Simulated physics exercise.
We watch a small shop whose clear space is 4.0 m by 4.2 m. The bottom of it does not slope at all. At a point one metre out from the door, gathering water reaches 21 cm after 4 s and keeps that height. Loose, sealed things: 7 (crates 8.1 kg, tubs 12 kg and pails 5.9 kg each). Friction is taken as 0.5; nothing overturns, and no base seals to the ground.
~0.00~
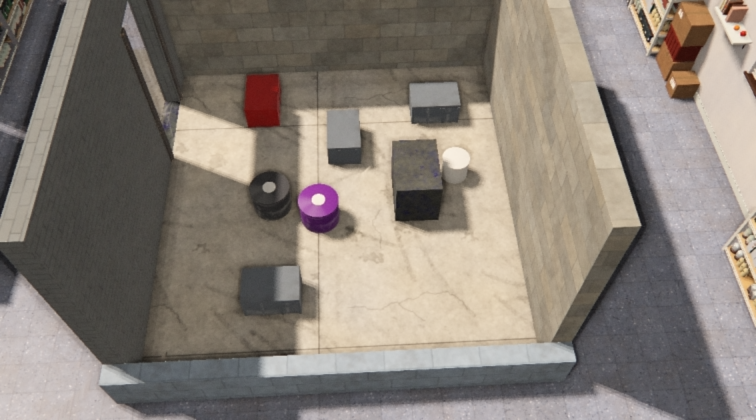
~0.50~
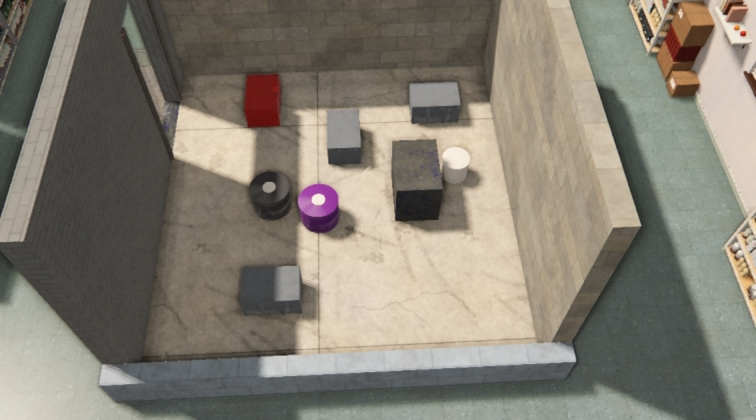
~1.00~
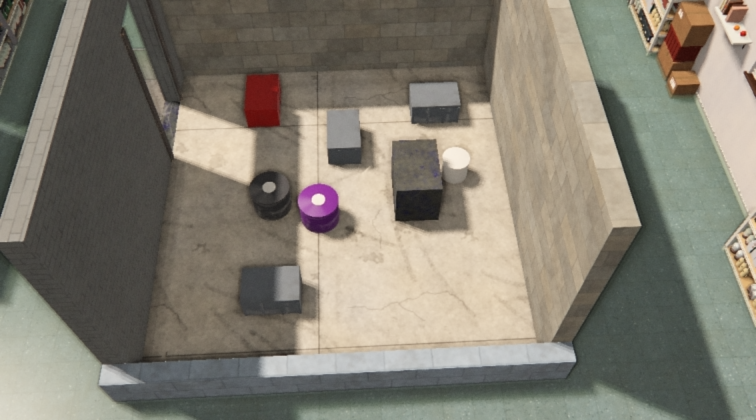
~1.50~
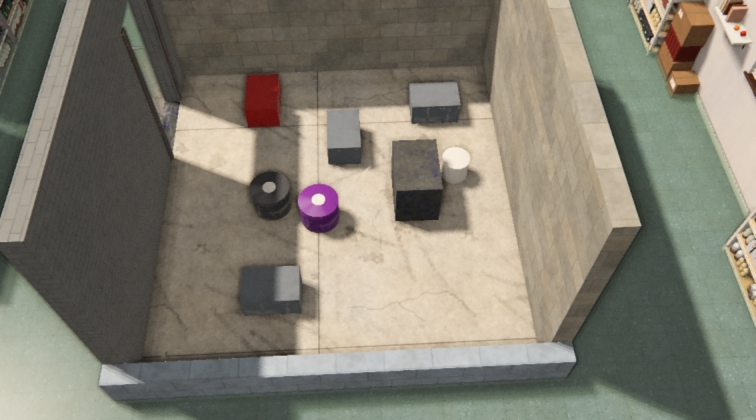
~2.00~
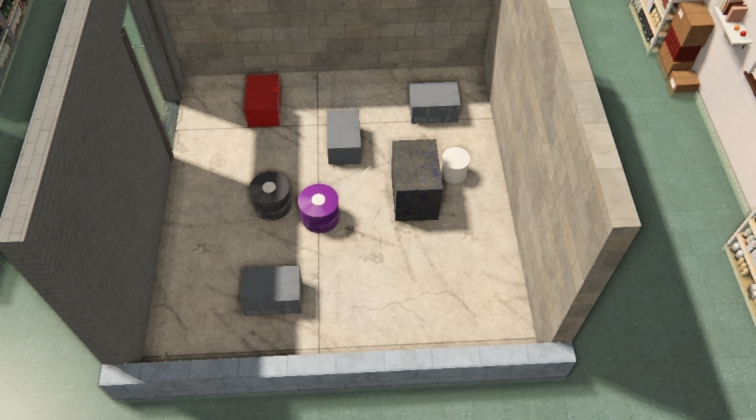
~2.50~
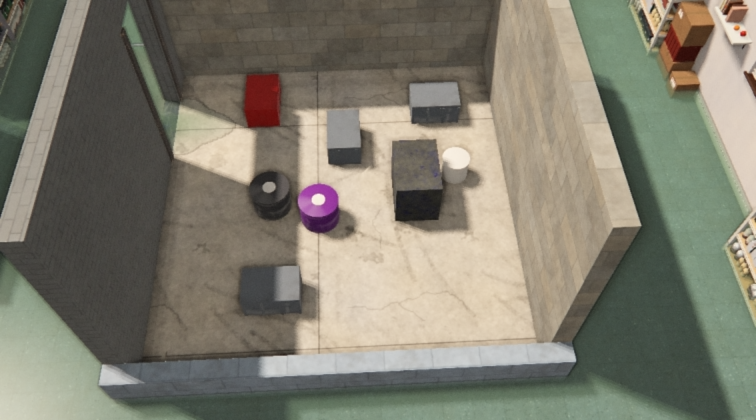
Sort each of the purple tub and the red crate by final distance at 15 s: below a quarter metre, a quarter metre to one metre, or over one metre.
Purple tub - below a quarter metre; red crate - over one metre.
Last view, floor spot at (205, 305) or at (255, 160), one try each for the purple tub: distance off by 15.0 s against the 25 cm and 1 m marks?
From the first spot it would drift a bit, and from the second it would go a long distance.
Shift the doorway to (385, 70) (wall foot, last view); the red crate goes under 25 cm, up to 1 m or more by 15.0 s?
Outcome: The red crate moves only slightly.
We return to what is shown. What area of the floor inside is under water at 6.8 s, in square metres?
Wet area: Approx. 12 m2.
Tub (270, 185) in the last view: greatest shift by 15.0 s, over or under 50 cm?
The answer here is not bigger.
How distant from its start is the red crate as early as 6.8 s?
Around 250 cm from the start by that time.
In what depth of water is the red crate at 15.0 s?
Close to 12 centimetres.
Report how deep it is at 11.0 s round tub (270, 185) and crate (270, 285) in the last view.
I'd estimate 4 cm for the first and 3 cm for the second.
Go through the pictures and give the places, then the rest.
The purple tub at (318, 200) rests on the ground; the red crate at (262, 92), on the bottom; water covers 0.0 m2; 0 of 7 have shifted, in the first picture.
The purple tub at (318, 200), on the bottom; the red crate at (262, 92), on the bottom; water covers 0.0 m2; 0 of 7 have shifted, in the second picture.
The purple tub at (318, 200), on the bottom; the red crate at (262, 92), on the bottom; water covers 0.0 m2; 0 of 7 have shifted, in the third picture.
The purple tub at (318, 200) rests on the ground; the red crate at (262, 92), on the bottom; 0.0 m2 under water; 0 of 7 have shifted, in the fourth picture.
The purple tub at (318, 200) rests on the ground; the red crate at (262, 92), on the bottom; water covers 0.0 m2; 0 of 7 have shifted, in the fifth picture.
The purple tub at (318, 200), on the bottom; the red crate at (262, 92) rests on the ground; water covers 0.4 m2; 0 of 7 have shifted, in the sixth picture.
After 3.5 s the purple tub is near (318, 200), 0.0 m from its start, aground; the red crate is near (272, 91), 0.1 m from its start, aground; 0 afloat.
After 6.8 s the purple tub is near (318, 200), 0.0 m from its start, aground; the red crate is near (466, 68), 2.6 m from its start, afloat; 3 afloat.
After 11.0 s the purple tub is near (318, 200), 0.0 m from its start, aground; the red crate is near (450, 119), 2.4 m from its start, afloat; 3 afloat.
After 15.0 s the purple tub is near (321, 206), 0.1 m from its start, aground; the red crate is near (478, 313), 3.9 m from its start, afloat; 5 afloat.
